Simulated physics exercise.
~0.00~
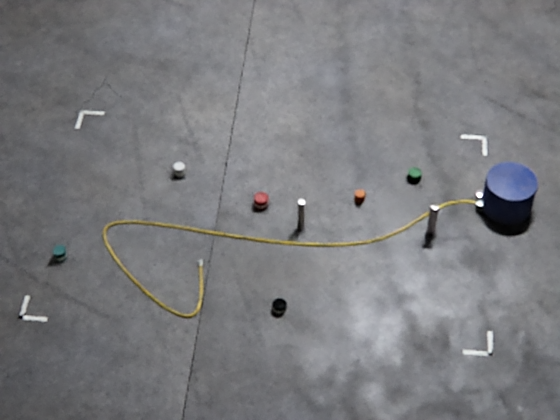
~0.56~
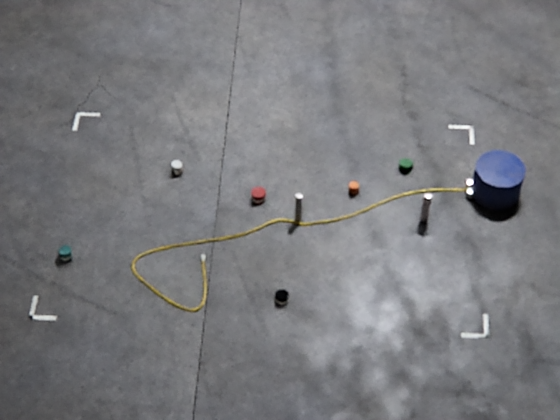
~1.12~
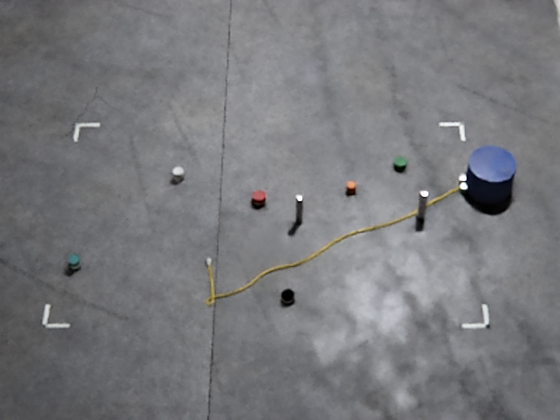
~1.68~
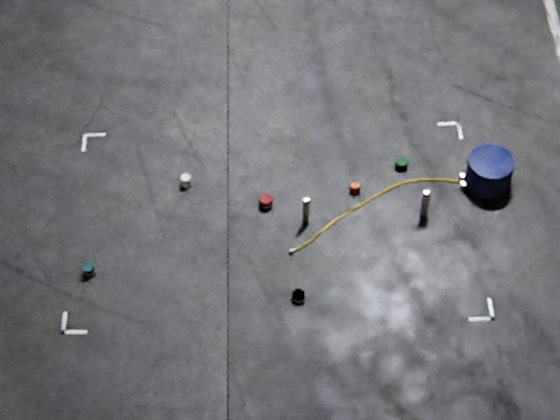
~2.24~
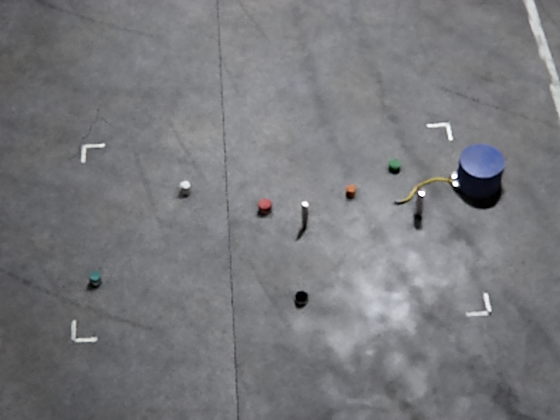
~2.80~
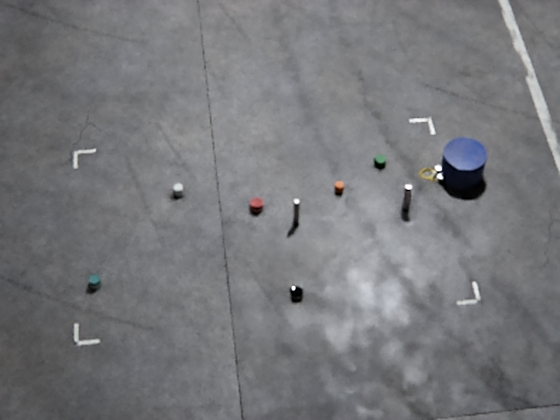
At the start, a long yellow lead runs from a blue drum on the right of a grey warehouse floor, winding past two upright posts and ending in a wide loop at the left. Six small containers, red, black, white, teal, orange and green, stand around it. As the view drifts slightly, the lead draws in towards the drum and the loop shrinks, then opens into a sharp bend. Its free end slides rightward past the nearer post, then past the one beside the drum. Finally only a short yellow tail remains by the drum, with the containers and posts still standing in place.
